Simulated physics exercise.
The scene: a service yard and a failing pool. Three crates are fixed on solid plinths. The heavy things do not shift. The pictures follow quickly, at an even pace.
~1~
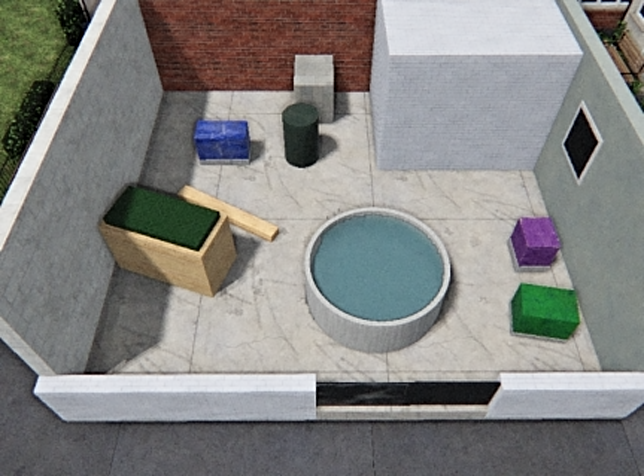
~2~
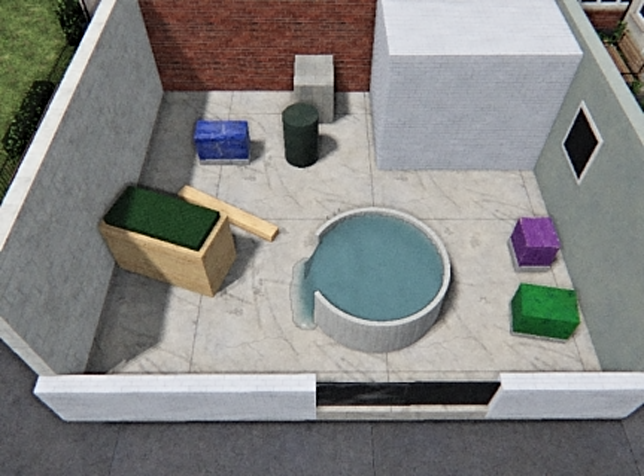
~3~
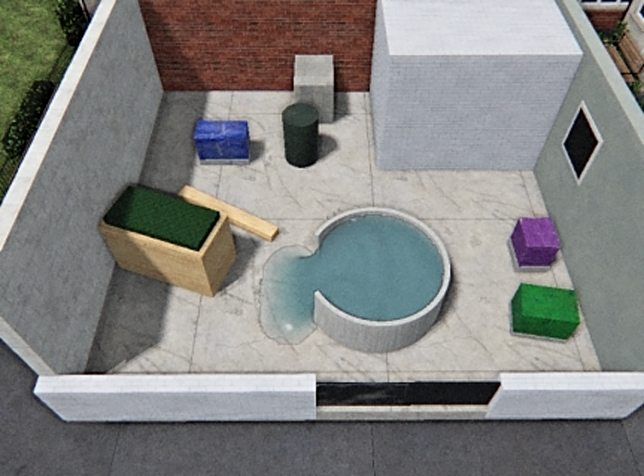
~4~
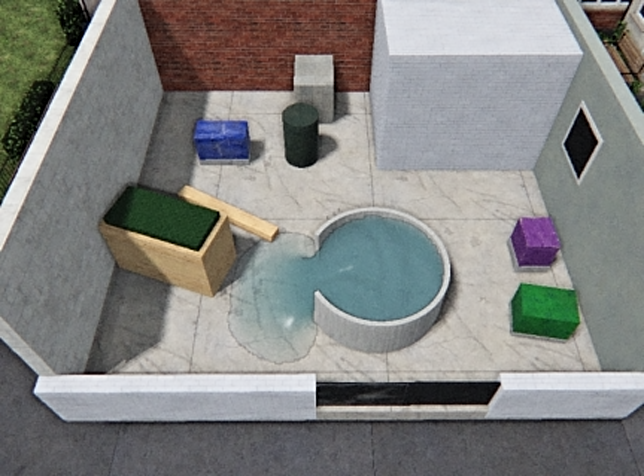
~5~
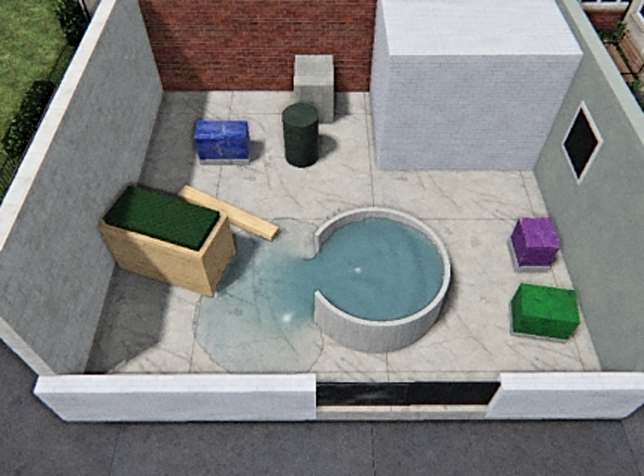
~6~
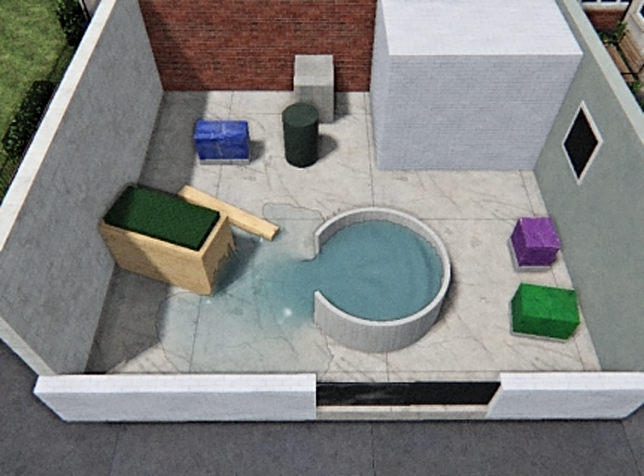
At first, still water fills a round pool in a walled yard with a wooden planter, a plank and coloured boxes. Then a gap opens in the pool's left side and water pours out onto the pale paving. The shallow puddle spreads leftward, passing the plank's end and reaching the planter's base.
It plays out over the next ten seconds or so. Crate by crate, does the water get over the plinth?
One by one: The blue crate escapes dry; the purple crate escapes dry; the green crate is wetted.
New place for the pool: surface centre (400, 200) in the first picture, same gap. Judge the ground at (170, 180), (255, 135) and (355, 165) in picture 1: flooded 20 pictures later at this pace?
In that order: Wet, under water, not flooded.
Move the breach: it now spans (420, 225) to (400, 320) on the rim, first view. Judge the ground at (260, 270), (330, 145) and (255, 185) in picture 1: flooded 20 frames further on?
One after the other: Free of water, not flooded, no water.
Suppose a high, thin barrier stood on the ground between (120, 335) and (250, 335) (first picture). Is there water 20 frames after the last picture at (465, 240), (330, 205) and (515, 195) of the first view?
In that order: Not flooded, covered, dry.
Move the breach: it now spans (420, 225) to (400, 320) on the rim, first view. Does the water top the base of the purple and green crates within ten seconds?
Purple crate is topped, green crate gets wet.
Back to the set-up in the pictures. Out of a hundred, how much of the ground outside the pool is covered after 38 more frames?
Some 70 per cent.
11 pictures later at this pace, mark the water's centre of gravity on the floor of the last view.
At about (275, 297).
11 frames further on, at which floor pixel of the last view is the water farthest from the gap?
Roughly at (150, 143).
A moment on, water covers 25 % of the floor; the blue crate not reached, the purple crate not reached, the green crate not reached.
Next, water covers 30 % of the floor; the blue crate water round its plinth, the purple crate not reached, the green crate not reached.
Then, water covers 45 % of the floor; the blue crate water round its plinth, the purple crate not reached, the green crate not reached.
Later, water covers 70 % of the floor; the blue crate water round its plinth, the purple crate not reached, the green crate water round its plinth.
In the end, water covers 95 % of the floor; the blue crate stayed above the water, the purple crate stayed above the water, the green crate was topped.
